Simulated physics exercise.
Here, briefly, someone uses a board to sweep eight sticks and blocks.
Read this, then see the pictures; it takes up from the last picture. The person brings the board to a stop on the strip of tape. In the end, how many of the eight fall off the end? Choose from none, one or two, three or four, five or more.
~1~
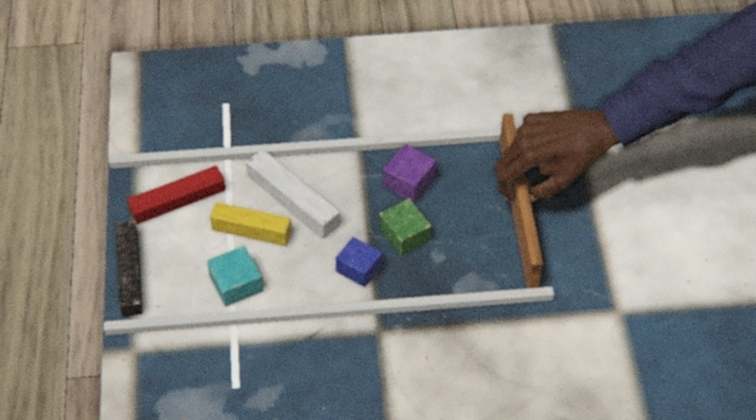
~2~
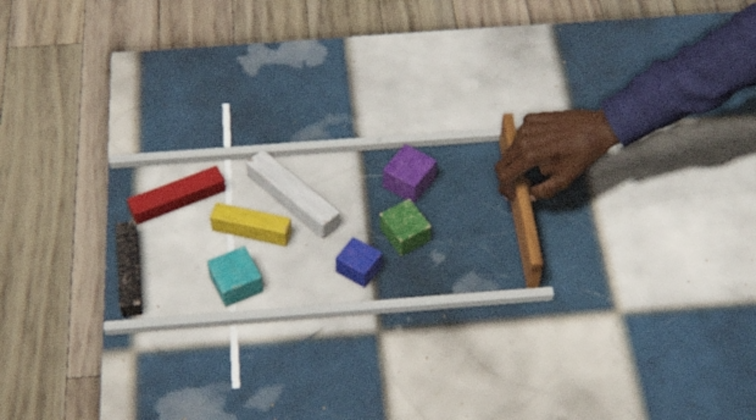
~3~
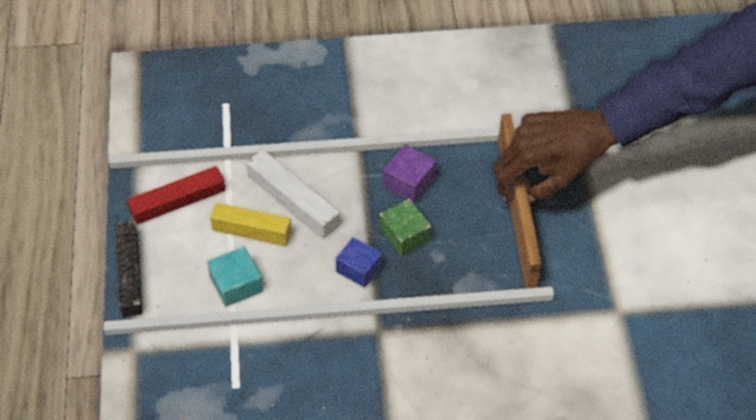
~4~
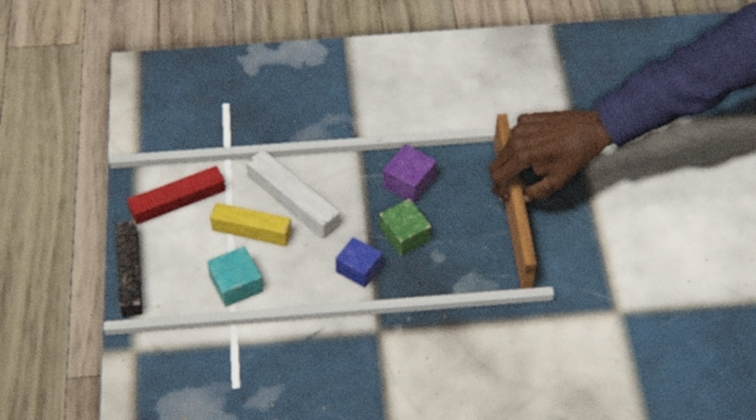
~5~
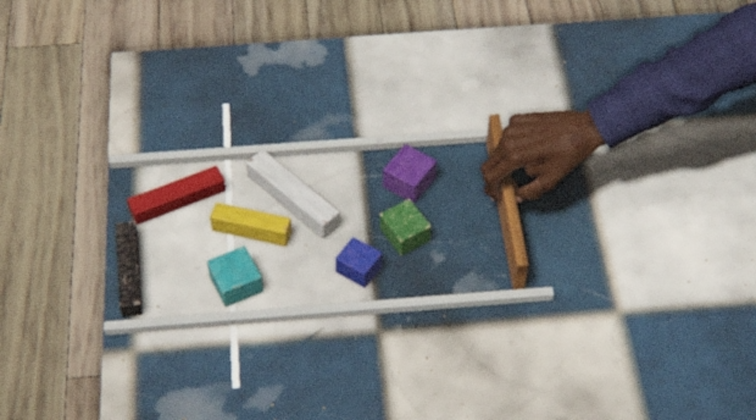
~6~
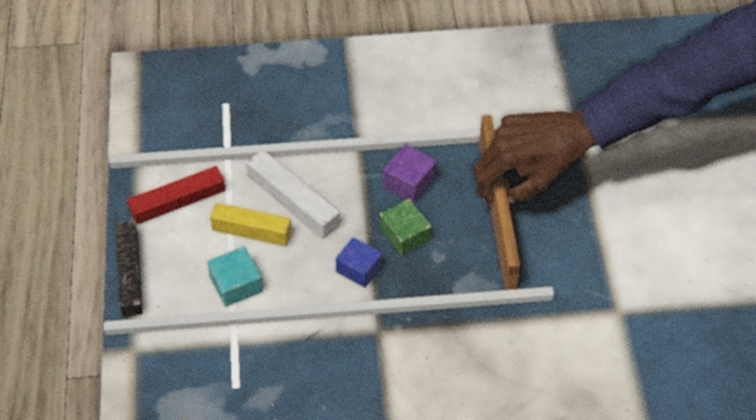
Final count: None.
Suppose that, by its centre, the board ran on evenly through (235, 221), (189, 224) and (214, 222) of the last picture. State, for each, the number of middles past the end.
By position: 0 / 2 / 1.
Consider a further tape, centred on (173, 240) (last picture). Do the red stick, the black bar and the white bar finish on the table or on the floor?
This time the red stick drops; after it, the black bar drops; finally, the white bar does not drop.
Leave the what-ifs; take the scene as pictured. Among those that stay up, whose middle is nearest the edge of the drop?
The red stick is the one you want.
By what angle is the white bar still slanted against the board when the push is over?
Roughly 0 degrees.
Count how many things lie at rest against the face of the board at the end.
3 are in contact with it.
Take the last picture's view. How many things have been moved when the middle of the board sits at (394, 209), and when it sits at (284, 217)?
First position 2; second position 7.
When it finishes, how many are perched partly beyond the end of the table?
1 is the number.
Soon after, none off yet; black bar at rest near (129, 268); red stick at rest near (177, 195); turquoise block at rest near (235, 276).
At rest, the number that fall off is zero.
